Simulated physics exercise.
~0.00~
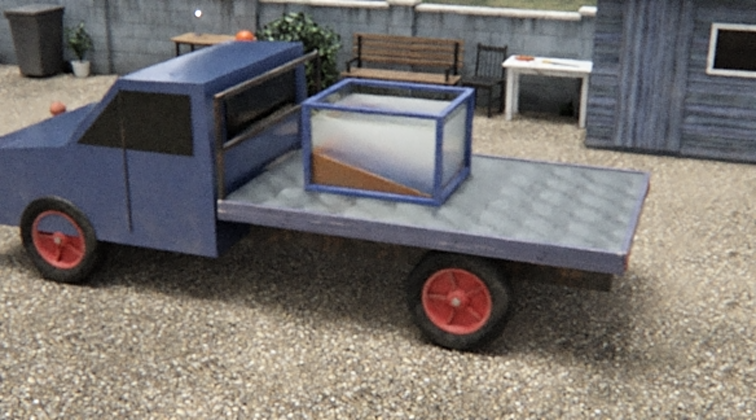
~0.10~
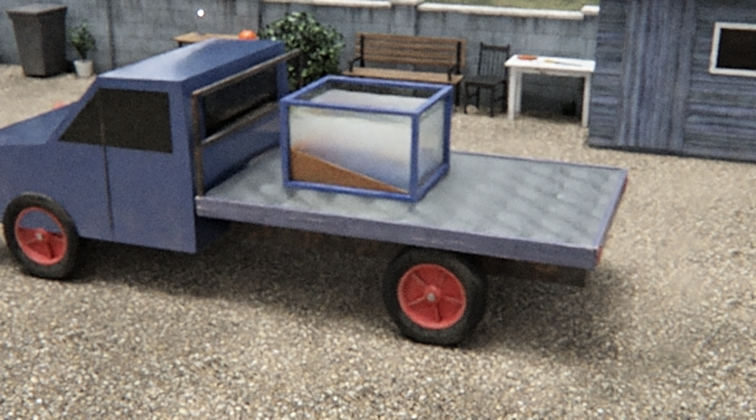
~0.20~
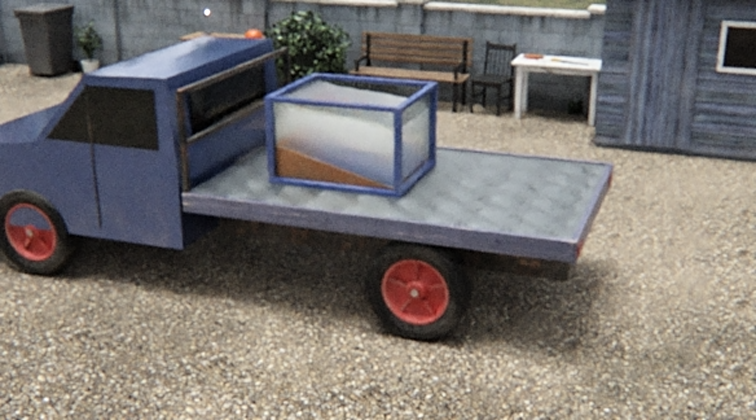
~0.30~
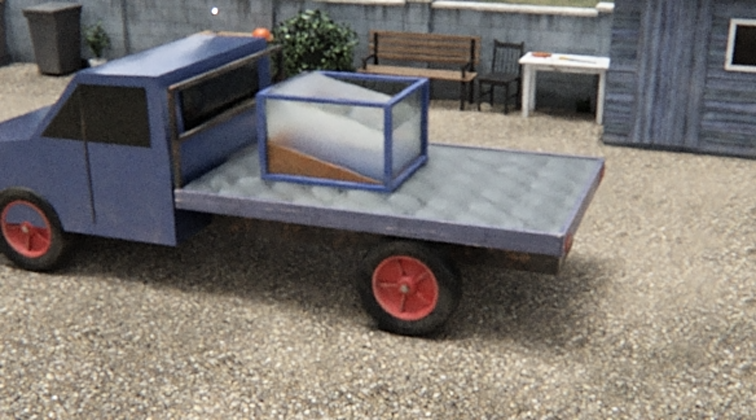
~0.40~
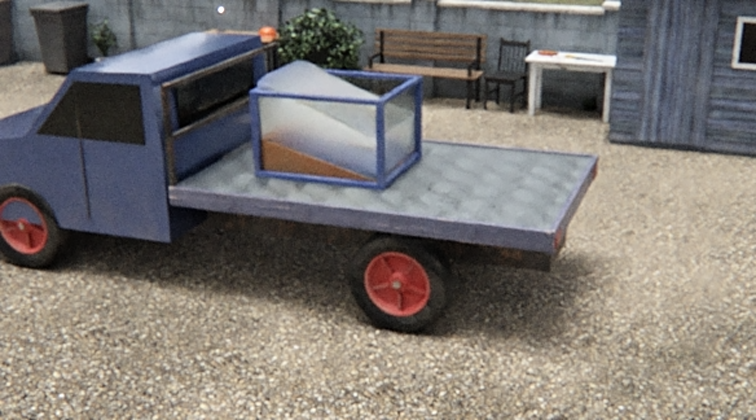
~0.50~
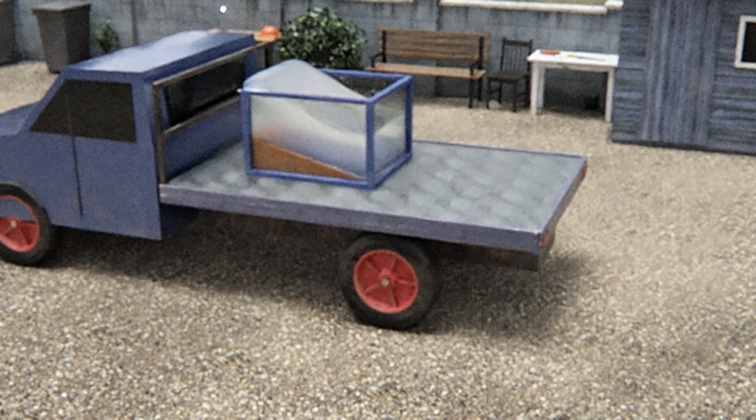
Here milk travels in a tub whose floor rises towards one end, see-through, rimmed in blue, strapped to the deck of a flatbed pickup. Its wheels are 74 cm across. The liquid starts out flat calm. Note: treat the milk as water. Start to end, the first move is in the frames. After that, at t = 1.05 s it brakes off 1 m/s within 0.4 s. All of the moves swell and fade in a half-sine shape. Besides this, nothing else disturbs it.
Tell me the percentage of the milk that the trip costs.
It loses about 14 per cent.
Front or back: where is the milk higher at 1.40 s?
It is heaped towards the forward side.
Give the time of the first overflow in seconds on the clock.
I'd put it at near 0.7 seconds.
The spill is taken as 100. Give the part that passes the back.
About 0 per cent.
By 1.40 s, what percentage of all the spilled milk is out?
About 20 percent, give or take.
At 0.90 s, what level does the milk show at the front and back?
Level, front = 48 cm; level, back = 60 cm.
Then, 0.90 s in, the surface is 47 cm up at the front and 60 cm at the back; 3 per cent is out, over the front.
Then, 1.40 s in, the surface is 62 cm up at the front and 41 cm at the back; 3 per cent is out, over the front.
Then, 2.00 s in, the surface is 46 cm up at the front and 48 cm at the back; 11 per cent is out, over the front.
Then, 4.43 s in, 14 per cent is out, over the front, 41 of 304 litres.
